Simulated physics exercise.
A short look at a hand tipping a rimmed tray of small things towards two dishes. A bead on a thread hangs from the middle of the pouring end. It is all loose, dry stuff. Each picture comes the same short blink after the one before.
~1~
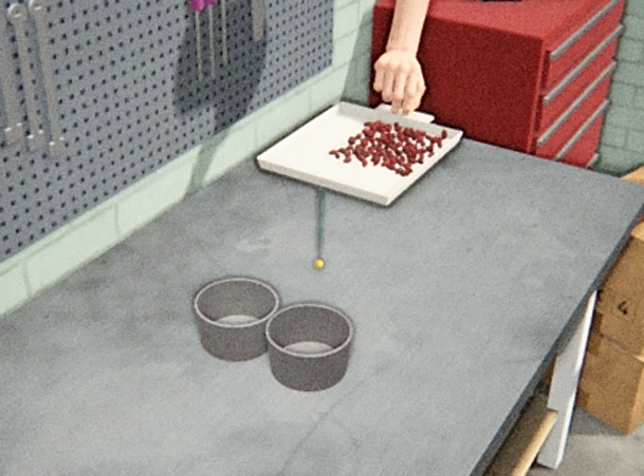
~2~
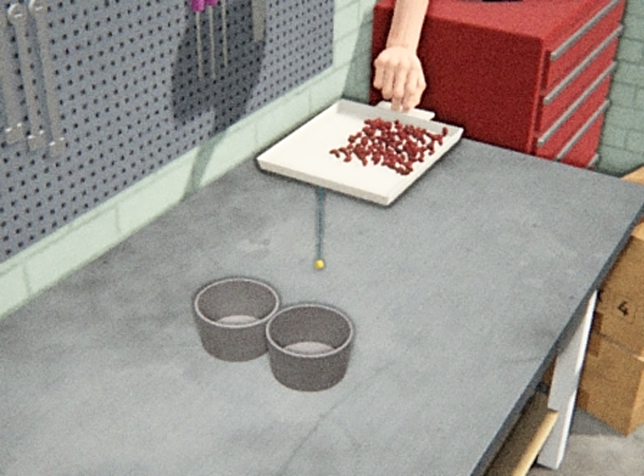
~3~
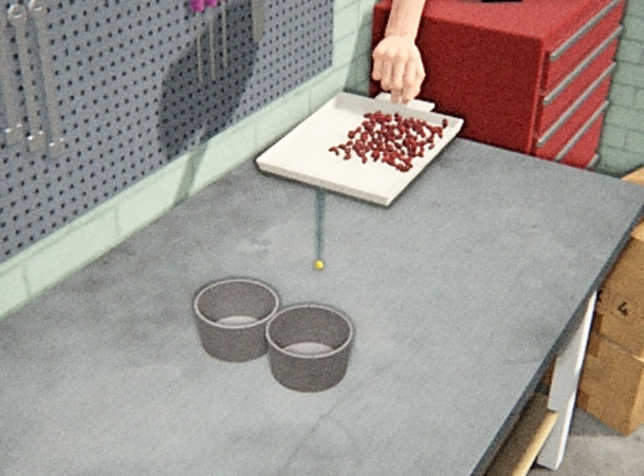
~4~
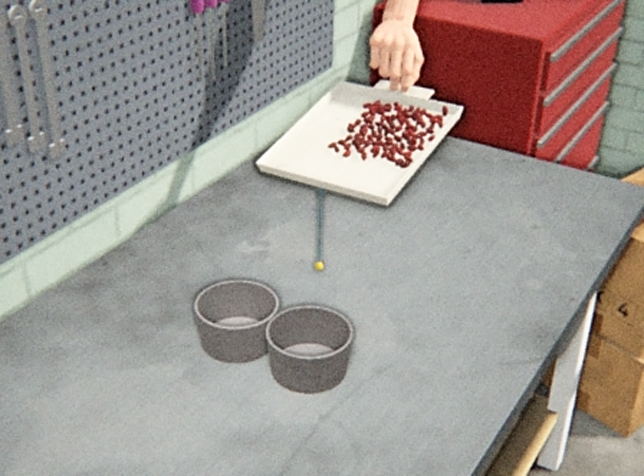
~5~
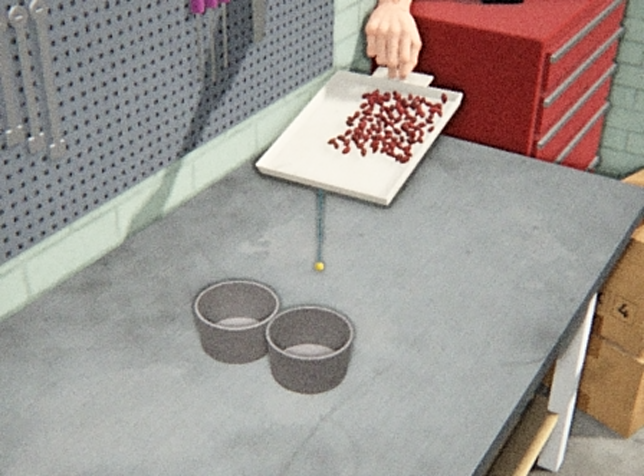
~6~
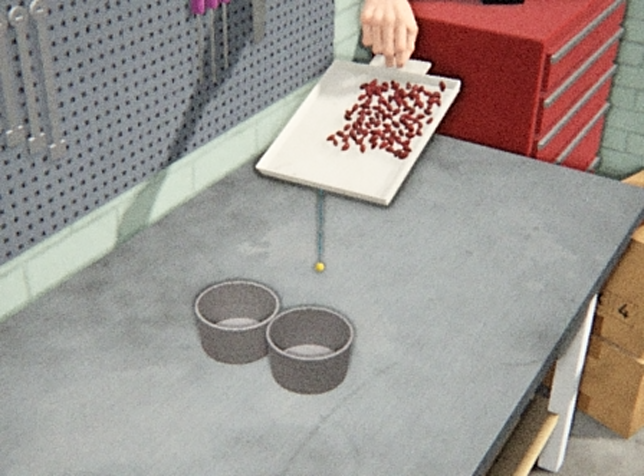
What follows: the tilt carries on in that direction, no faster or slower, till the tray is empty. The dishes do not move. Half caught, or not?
Caught overall: Under half.
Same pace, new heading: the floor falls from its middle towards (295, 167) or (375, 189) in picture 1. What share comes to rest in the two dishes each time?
About 0 and 0 per cent.
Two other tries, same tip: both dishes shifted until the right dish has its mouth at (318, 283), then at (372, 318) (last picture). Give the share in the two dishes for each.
Roughly 60 per cent, and 60 per cent.
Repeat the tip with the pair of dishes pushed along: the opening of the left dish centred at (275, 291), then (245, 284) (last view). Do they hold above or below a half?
In turn: Most of it; over half.
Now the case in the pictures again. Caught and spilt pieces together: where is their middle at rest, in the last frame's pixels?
Near (279, 326).
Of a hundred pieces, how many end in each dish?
Left dish near 10 in a hundred; right dish near 10.
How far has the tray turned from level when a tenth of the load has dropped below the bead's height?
Around 80° of tilt.
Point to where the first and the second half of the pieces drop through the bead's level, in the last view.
Around (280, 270) and then (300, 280).
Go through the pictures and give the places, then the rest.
In the first picture, corners of the pouring end near (261, 157) and (387, 195), level; middle of the load near (392, 147), kidney beans; left dish near (213, 338); right dish near (287, 367); bead on its thread near (319, 264).
In the second picture, corners of the pouring end near (261, 158) and (387, 195), level; middle of the load near (392, 145).
In the third picture, corners of the pouring end near (261, 160) and (387, 195), tipped barely, lowest at the left corner; middle of the load near (392, 139).
In the fourth picture, corners of the pouring end near (260, 162) and (386, 196), tipped a little, lowest at the left corner; middle of the load near (391, 132).
In the fifth picture, corners of the pouring end near (260, 164) and (385, 196), tipped clearly, lowest at the left corner; middle of the load near (391, 124).
In the sixth picture, corners of the pouring end near (260, 166) and (385, 197), tipped clearly, lowest at the left corner; middle of the load near (389, 116); left dish near (214, 340); right dish near (287, 370).
Shortly afterwards, tray tipped steeply; all but a few on the tray; a little in the air.
Next, tray tipped past a quarter turn; near half on the tray; a little in the right dish; only a few in the left dish; near a third outside both; a little in the air.
Some moments later, tray tipped past a quarter turn; a little in the right dish; a little in the left dish; the bulk outside both.
In the end, tray tipped past a quarter turn; a little in the right dish; a little in the left dish; the bulk outside both.
